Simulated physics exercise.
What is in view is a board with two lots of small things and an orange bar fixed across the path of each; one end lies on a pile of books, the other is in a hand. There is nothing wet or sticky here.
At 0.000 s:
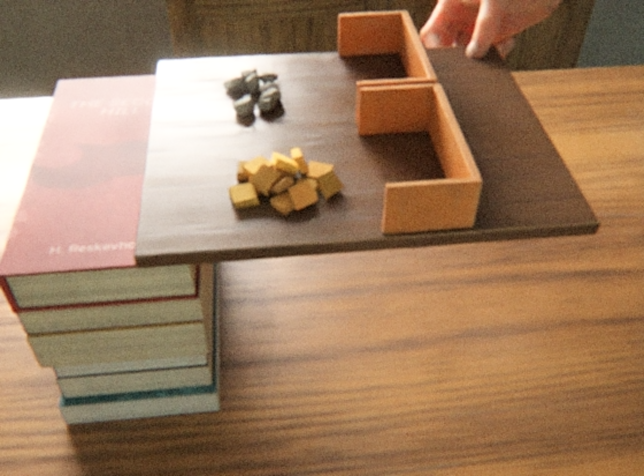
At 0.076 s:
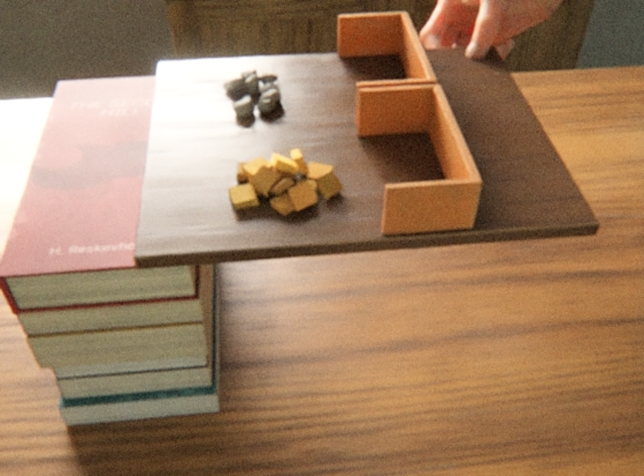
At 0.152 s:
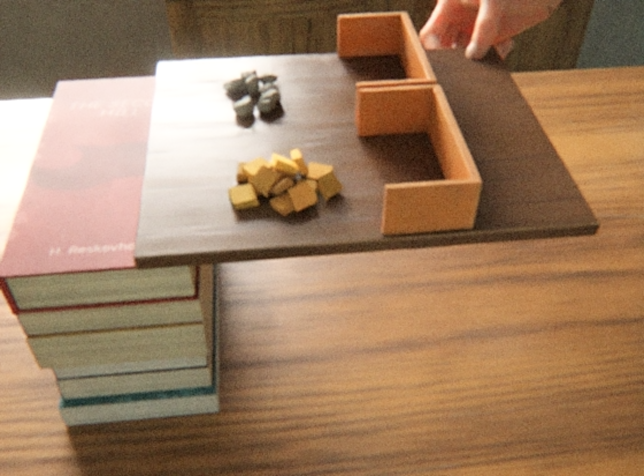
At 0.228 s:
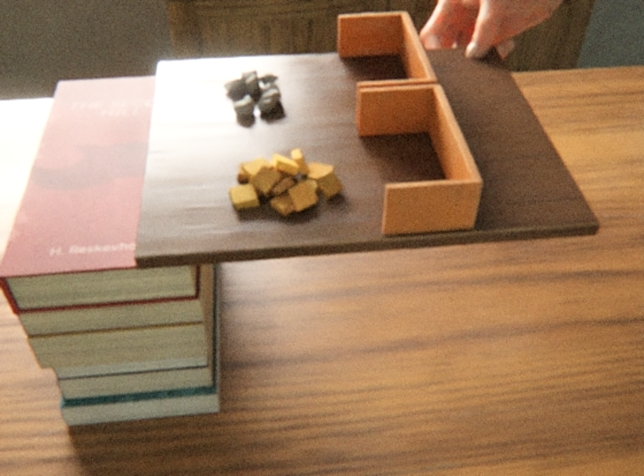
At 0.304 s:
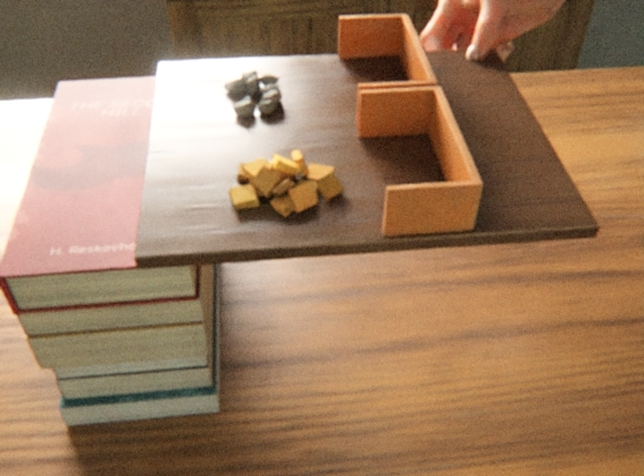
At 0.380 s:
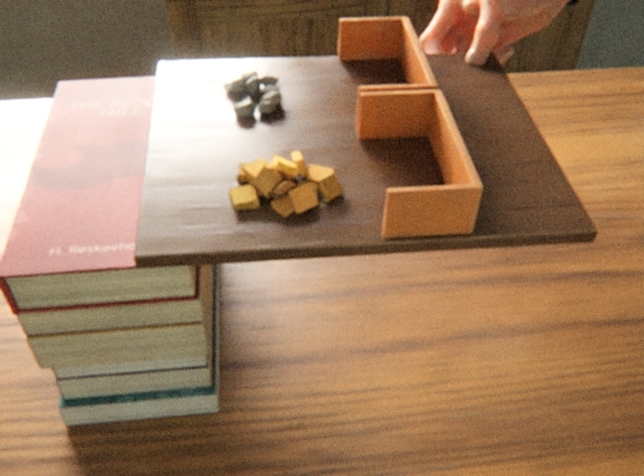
At first, a dark board carrying a pile of yellowish squares, a smaller cluster of dark bits and two orange barriers rests level between stacked books on the left and a hand at the far right. The hand then lowers its end very slightly, while both piles stay in place.
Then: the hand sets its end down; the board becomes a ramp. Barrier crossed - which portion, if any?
Nearer portion not crossed, farther portion not crossed.
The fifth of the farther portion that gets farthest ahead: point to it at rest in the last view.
It comes to rest around (360, 183) in the last picture.
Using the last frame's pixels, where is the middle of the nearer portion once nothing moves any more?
Around (364, 277) in the last picture.
By 1.01 s, board sloping at 16°; nearer portion where it was; farther portion where it was.
By 1.68 s, board sloping at 32°; nearer portion has reached its bar; farther portion on its way down.
By 2.47 s, board resting at 40°; nearer portion has reached its bar; farther portion has reached its bar.
When it is over (2.7 s), board resting at 40°; nearer portion gathered behind its bar; farther portion gathered behind its bar.
